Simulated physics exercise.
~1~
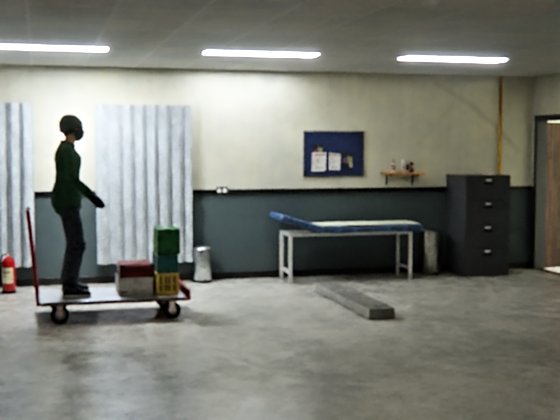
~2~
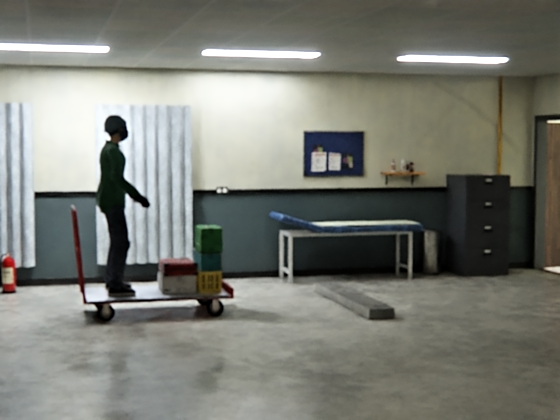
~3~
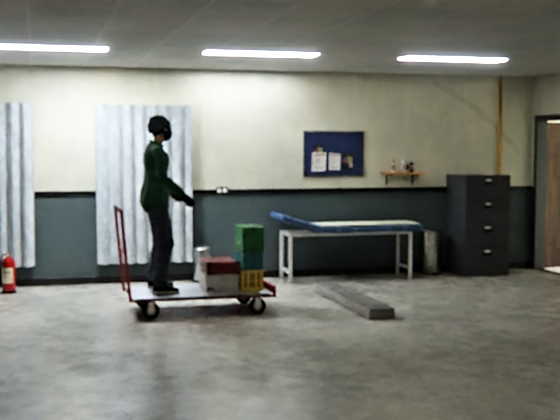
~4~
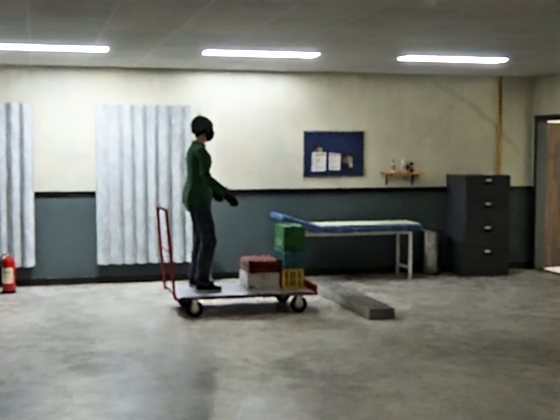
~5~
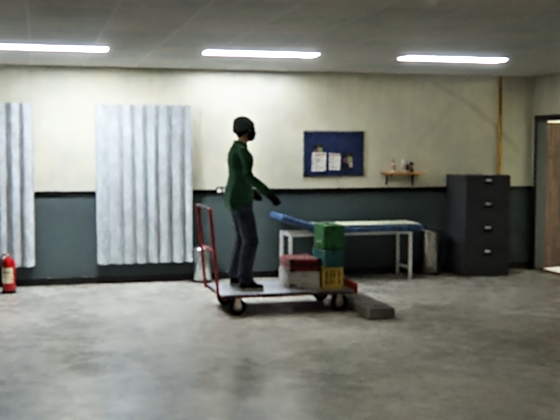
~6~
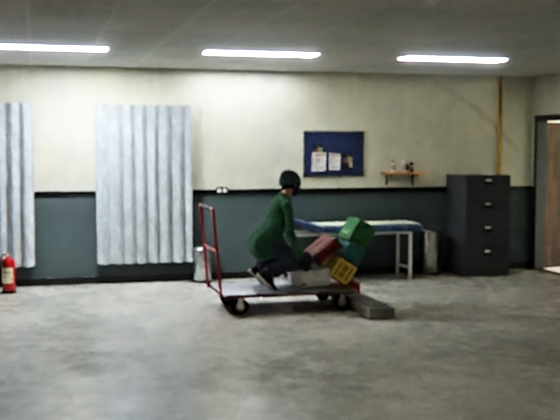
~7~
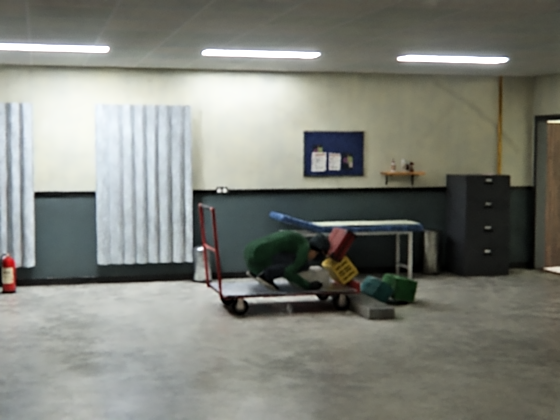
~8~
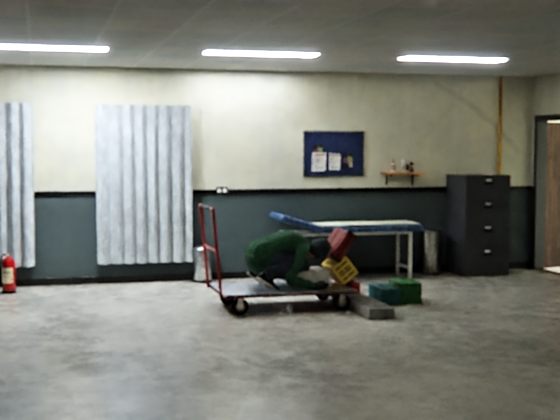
A person in a green top rode standing on a flat trolley as it rolled right into a low step and stopped, then pitched forward into a crouch among the tumbling boxes, two green ones landing on the floor beyond while the rest stayed aboard.
